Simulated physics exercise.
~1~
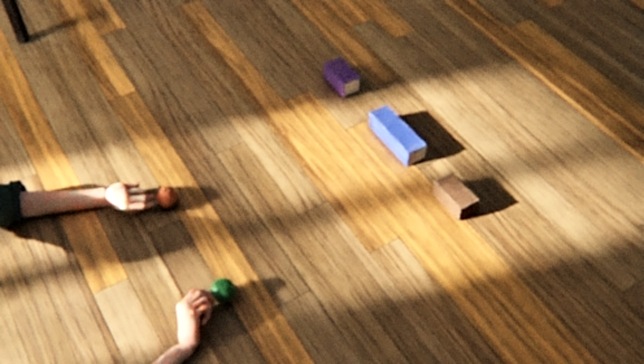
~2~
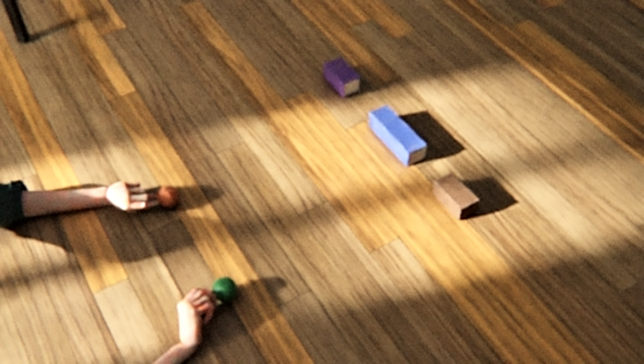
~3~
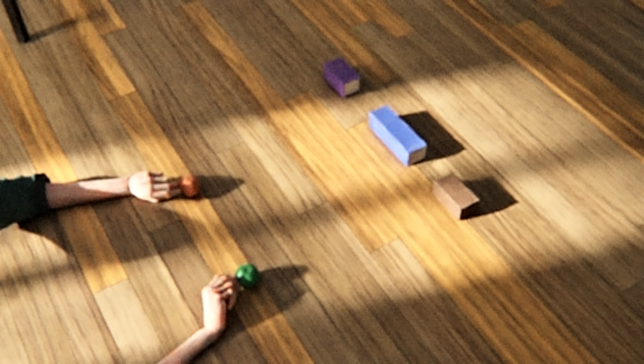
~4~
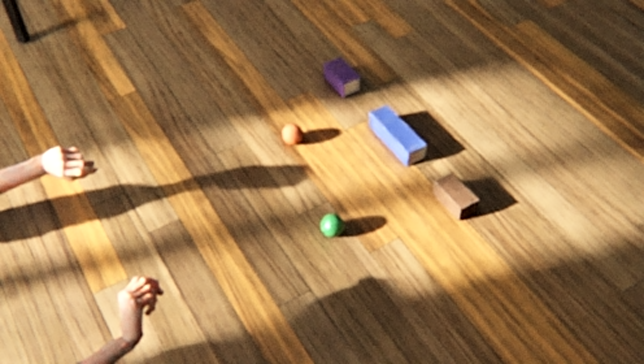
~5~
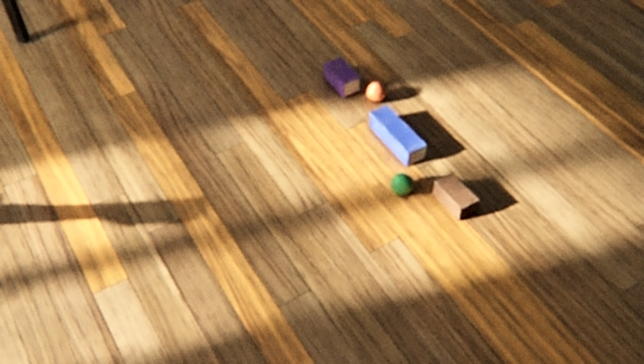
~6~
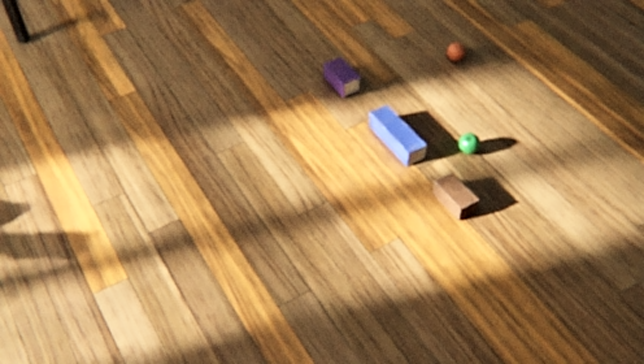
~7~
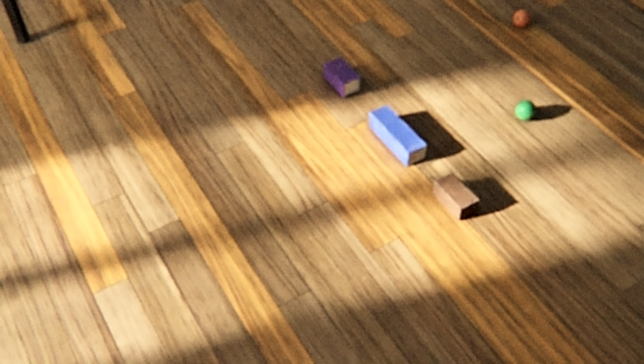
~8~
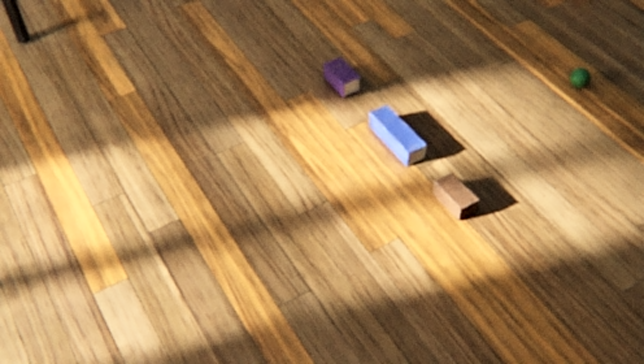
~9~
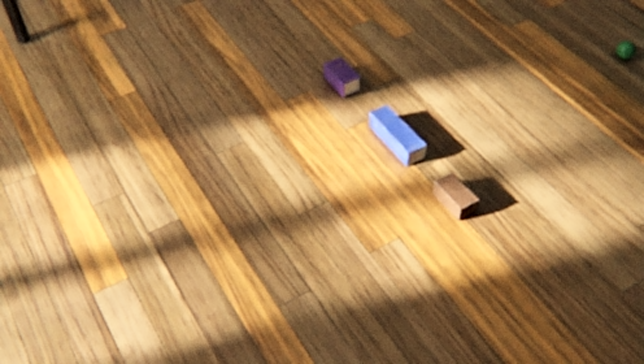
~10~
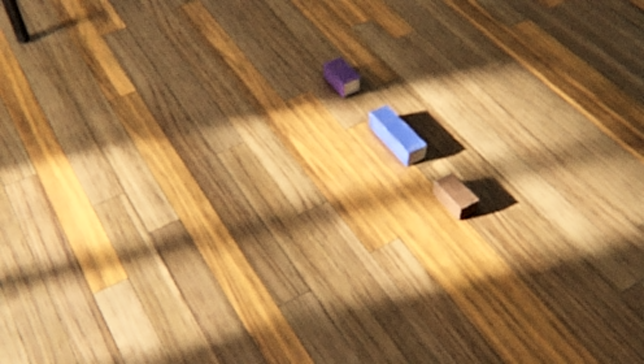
An orange tomato and a green apple, each held by a hand at the left, rest on a sunlit wooden floor facing a purple book, a blue book and a brown brick set apart in a row. The hands push forward, let go and draw back as both things roll right and up the view. The tomato passes between the purple and blue books, while the apple goes between the blue book and the brick. Both roll on towards the upper right. The tomato leaves view first, then the apple, and the three blocks remain unmoved.
